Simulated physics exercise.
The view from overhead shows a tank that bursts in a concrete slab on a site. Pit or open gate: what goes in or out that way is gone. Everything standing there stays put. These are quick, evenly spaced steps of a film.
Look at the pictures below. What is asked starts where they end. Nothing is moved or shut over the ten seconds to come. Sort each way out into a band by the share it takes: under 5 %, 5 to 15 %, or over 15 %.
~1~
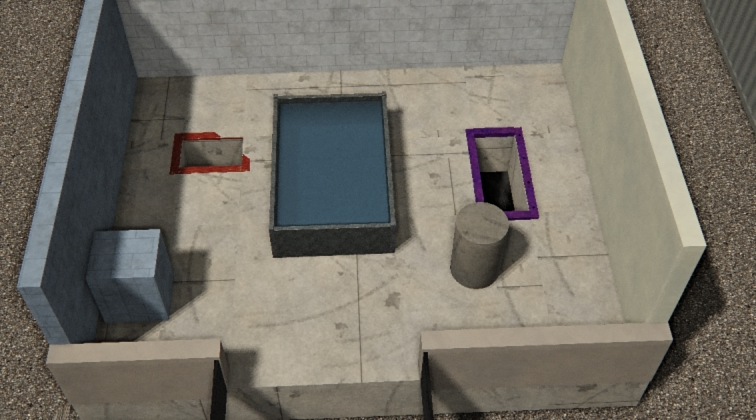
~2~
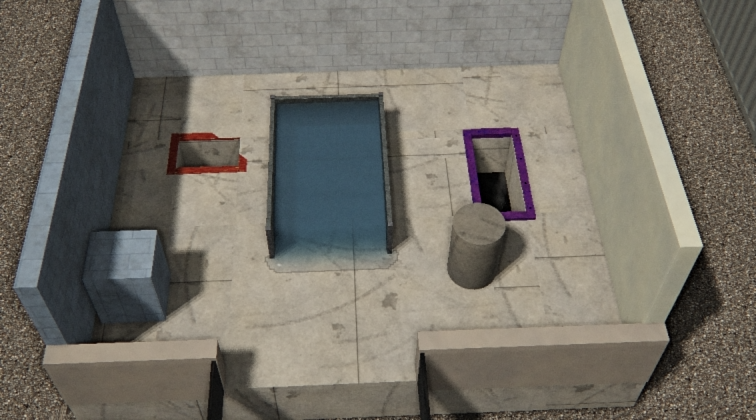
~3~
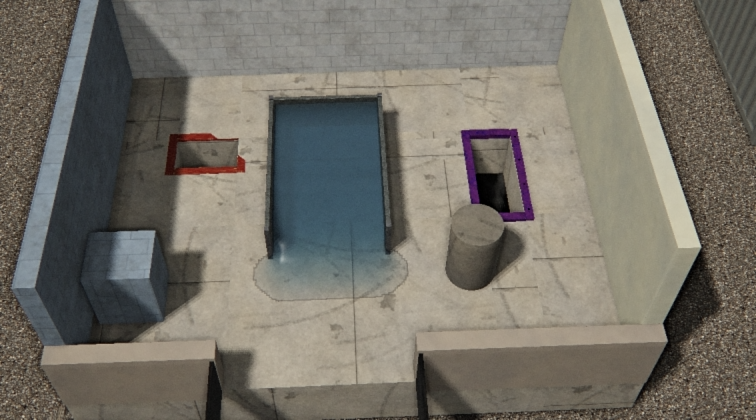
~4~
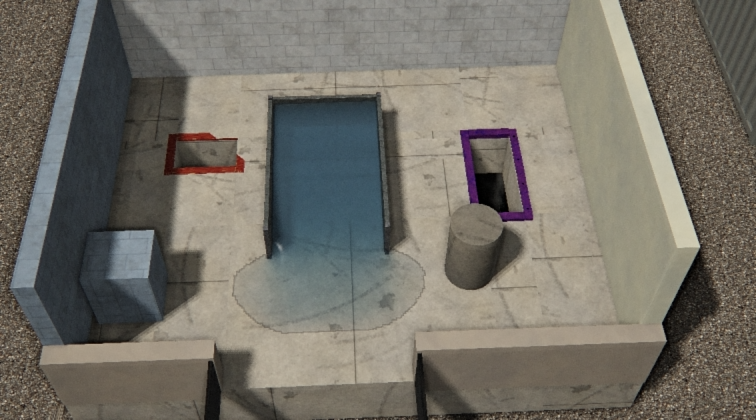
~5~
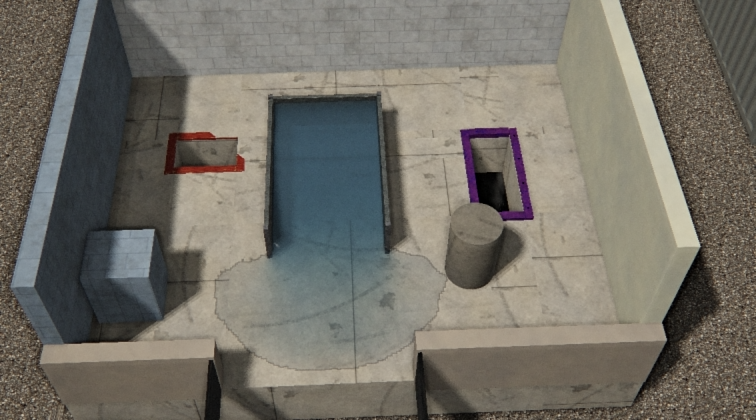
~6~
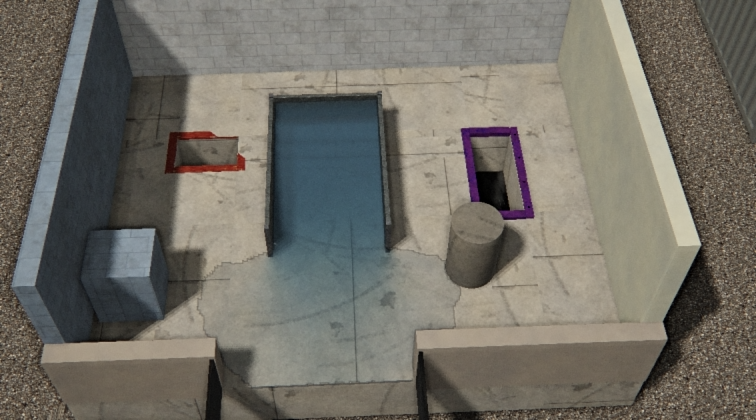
Shares: The gate takes over 15 %; the purple pit takes under 5 %; the red pit takes under 5 %.
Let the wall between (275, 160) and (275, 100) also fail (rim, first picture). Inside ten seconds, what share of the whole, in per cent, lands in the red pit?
Parts in a hundred: Red 55.
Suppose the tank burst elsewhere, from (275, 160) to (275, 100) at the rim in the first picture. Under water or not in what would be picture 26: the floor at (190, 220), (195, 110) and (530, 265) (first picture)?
Soaked, then soaked, then unsoaked.
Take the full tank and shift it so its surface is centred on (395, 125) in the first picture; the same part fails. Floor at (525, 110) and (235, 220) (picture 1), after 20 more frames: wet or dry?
Well, the first one would be bone-dry, and the second one bone-dry.
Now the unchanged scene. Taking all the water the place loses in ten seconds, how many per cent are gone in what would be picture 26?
My reading is about 65 per cent.
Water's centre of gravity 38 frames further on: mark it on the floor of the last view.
At about (342, 259).
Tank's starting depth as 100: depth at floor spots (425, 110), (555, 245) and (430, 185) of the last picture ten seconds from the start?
About 0, 4, 0 %.
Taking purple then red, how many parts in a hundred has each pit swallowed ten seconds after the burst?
In the order asked: 0 percent and 0 percent.
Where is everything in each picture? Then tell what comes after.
Still water in the water tank at (331, 161), in the first picture.
Water pours out at (331, 245) and has run to (391, 258), in the second picture.
The front is at (400, 273), out from the gap at (329, 247), in the third picture.
Water pours out at (328, 247) and has run to (414, 292), in the fourth picture.
The front is at a hidden place, out from the gap at (328, 247), in the fifth picture.
The front is at a hidden place, out from the gap at (329, 246), in the sixth picture.
A moment on, water covers 20 % of the floor; the gate 11 %, the purple pit 0 %, the red pit 0 %.
Next, water covers 25 % of the floor; the gate 28 %, the purple pit 0 %, the red pit 0 %.
Then, water covers 35 % of the floor; the gate 48 %, the purple pit 0 %, the red pit 0 %.
Later, water covers 45 % of the floor; the gate 63 %, the purple pit 0 %, the red pit 0 %.
In the end, water covers 55 % of the floor; the gate 73 %, the purple pit 0 %, the red pit 0 %.
